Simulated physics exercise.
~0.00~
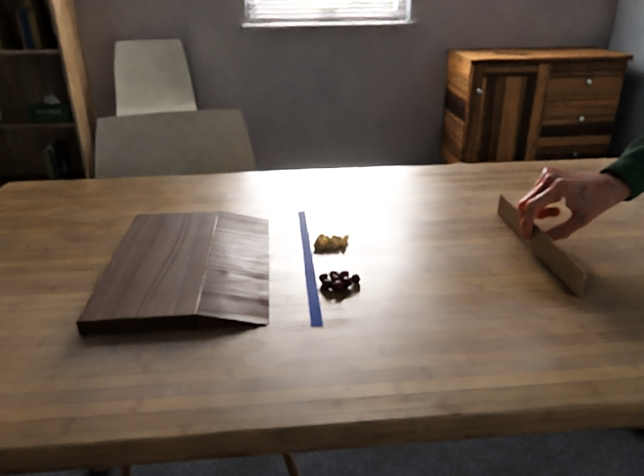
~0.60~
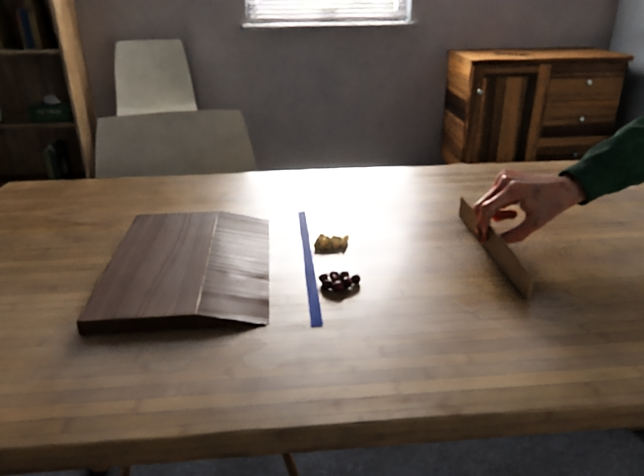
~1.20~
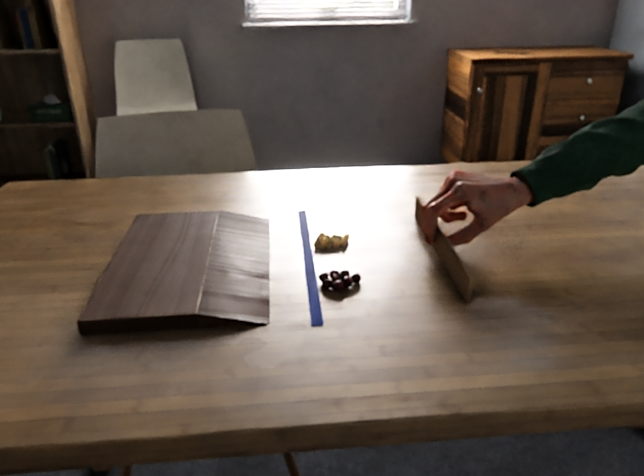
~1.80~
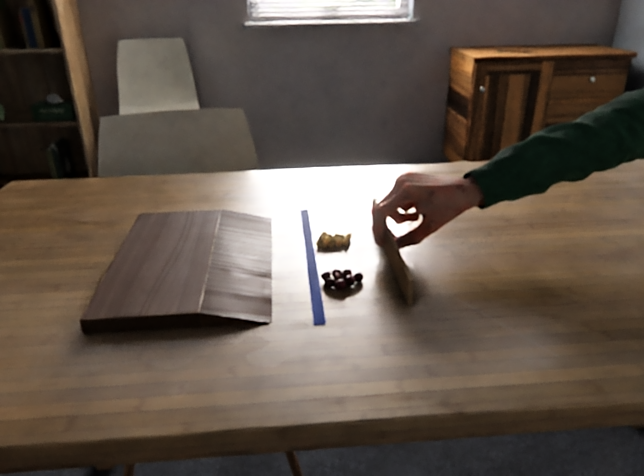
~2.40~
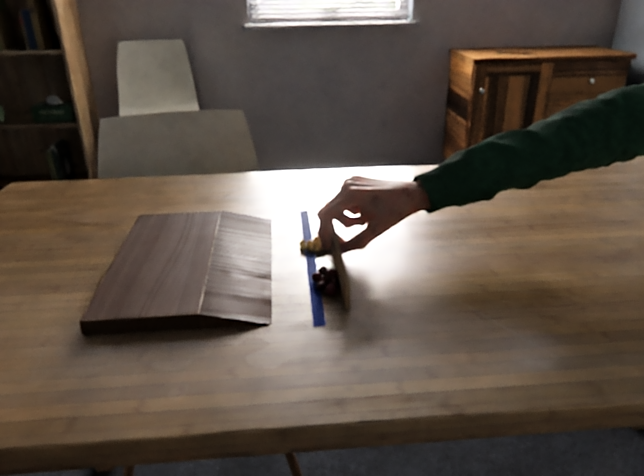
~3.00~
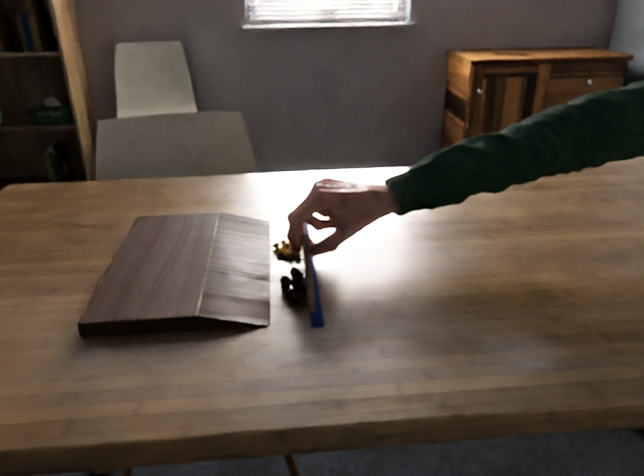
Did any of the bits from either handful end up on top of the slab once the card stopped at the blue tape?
No, none of them reached the top of the slab. Both the nearer dark handful and the farther yellowish handful ended up on the table, short of the slope.
